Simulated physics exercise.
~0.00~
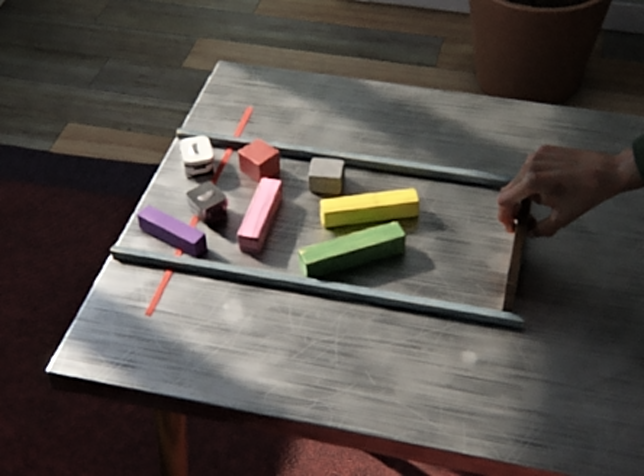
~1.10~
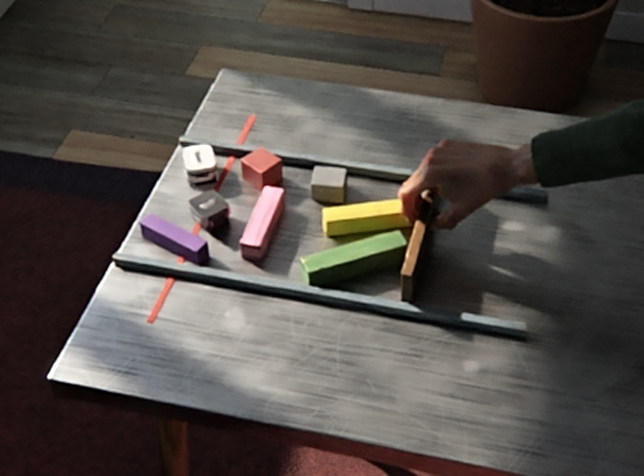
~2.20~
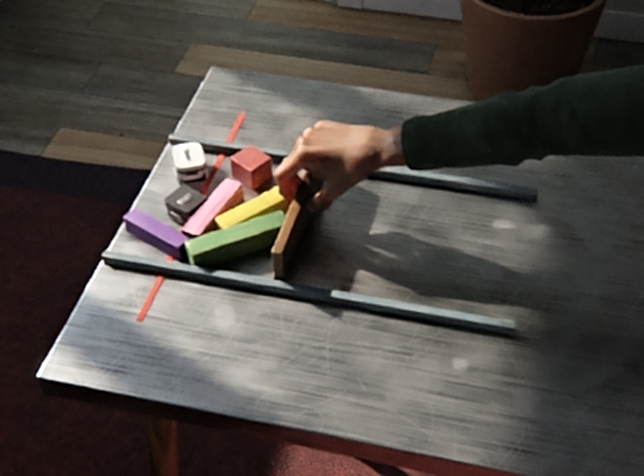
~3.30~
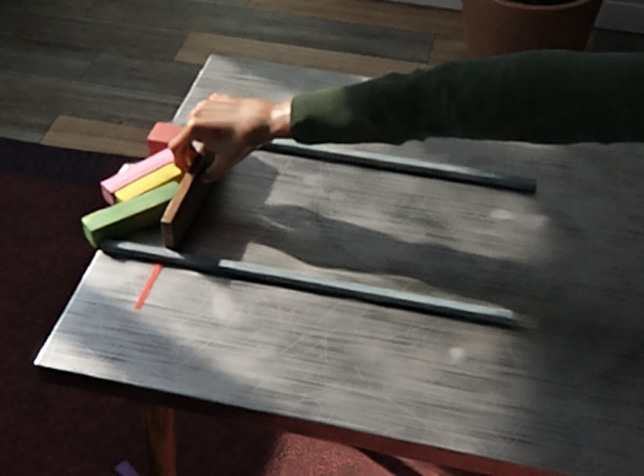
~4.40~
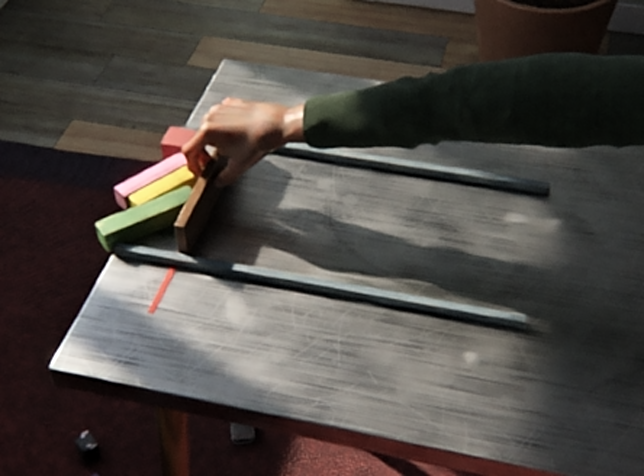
A hand in a dark green sleeve holds an upright brown board at the right of a grey wooden table, seen from above at an angle. Between two dark rails lie purple, pink, yellow and green bars, with white, black, red and grey blocks, near a red tape line at the left. The hand slides the board left, bunching the pieces together and pushing them toward the table's edge. The white and black blocks and the purple bar go over and drop. The board stops near the tape, with the pink, yellow and green bars jutting past the edge beside the red block.
